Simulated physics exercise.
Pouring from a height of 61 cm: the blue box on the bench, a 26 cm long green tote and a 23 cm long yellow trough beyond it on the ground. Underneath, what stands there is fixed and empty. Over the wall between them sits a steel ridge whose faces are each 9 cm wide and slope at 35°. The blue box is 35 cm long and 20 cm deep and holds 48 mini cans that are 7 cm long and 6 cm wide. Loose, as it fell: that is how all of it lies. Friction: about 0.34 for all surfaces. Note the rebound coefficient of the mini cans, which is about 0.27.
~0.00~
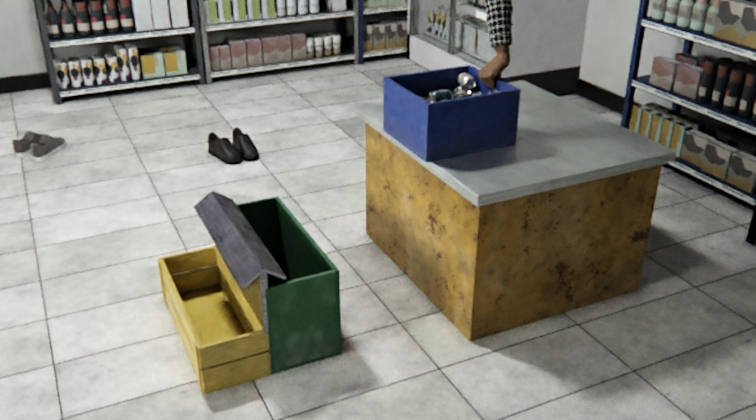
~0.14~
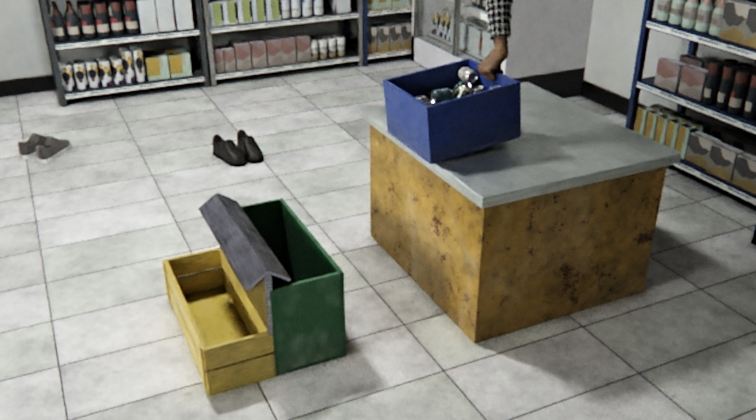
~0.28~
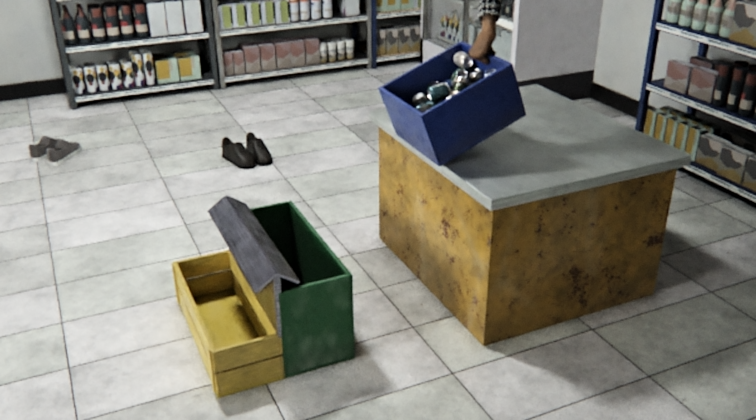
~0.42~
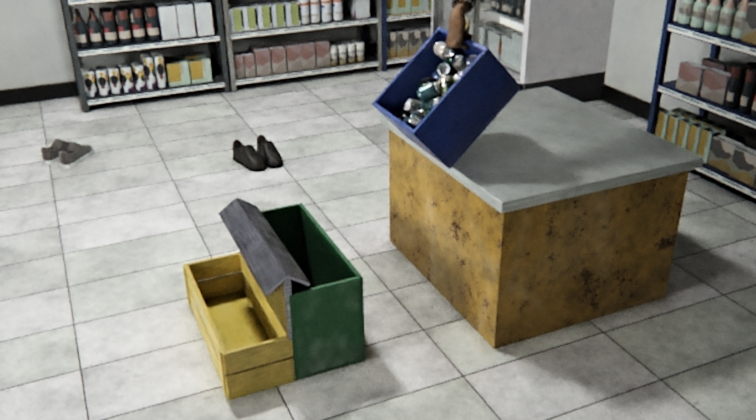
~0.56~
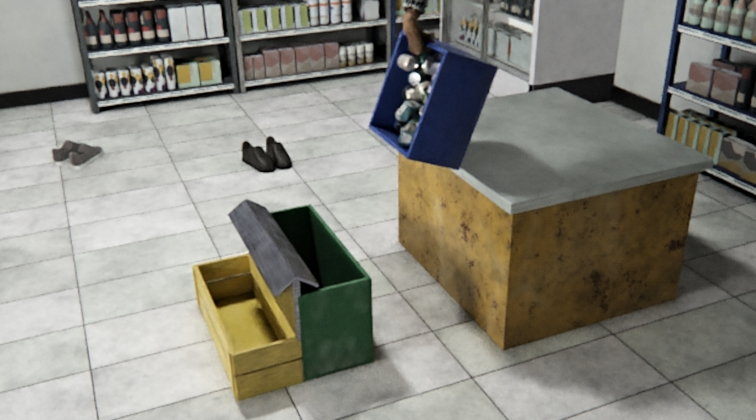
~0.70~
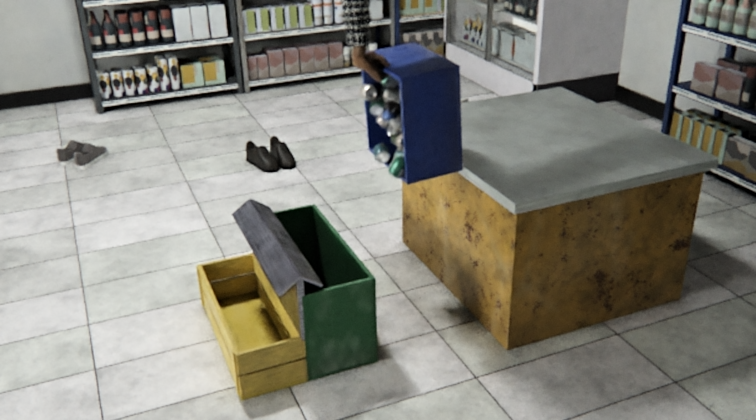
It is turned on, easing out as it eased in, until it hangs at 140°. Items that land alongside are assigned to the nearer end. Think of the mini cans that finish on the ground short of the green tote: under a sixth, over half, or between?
I'd reckon the ground short of the green tote takes above half of the load.
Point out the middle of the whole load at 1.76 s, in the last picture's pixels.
Near (359, 307).
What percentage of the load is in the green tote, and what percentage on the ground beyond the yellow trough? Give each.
Roughly 40 and 0 per cent.
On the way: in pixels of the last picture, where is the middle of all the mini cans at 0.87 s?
Estimated middle - around (383, 164).
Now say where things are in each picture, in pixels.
In the first frame (places track the rim corner closest to us here; the camera pans a little), blue box (431, 104); green tote (268, 287); tipped 0°; all still inside.
The second frame shows blue box (430, 106); tipped 6°.
The third frame shows blue box (423, 114); tipped 21°.
The fourth frame shows blue box (415, 130); tipped 43°.
The fifth frame shows blue box (408, 155); tipped 68°.
The sixth frame shows blue box (406, 180); green tote (305, 294); tipped 94°; all still inside.
After 0.87 s, tilt 120°; 29 still in the blue box, 1 in the green tote and 18 in the air.
After 1.08 s, tilt 139°; 3 still in the blue box, 15 in the green tote, 7 on the ground short of the green tote and 23 in the air.
After 1.38 s, tilt 140°; 17 in the green tote, 25 on the ground short of the green tote and 6 in the air.
Outcome (at 1.76 s), 18 in the green tote and 30 on the ground short of the green tote. Asked share, 30 of 48, 62 per cent.
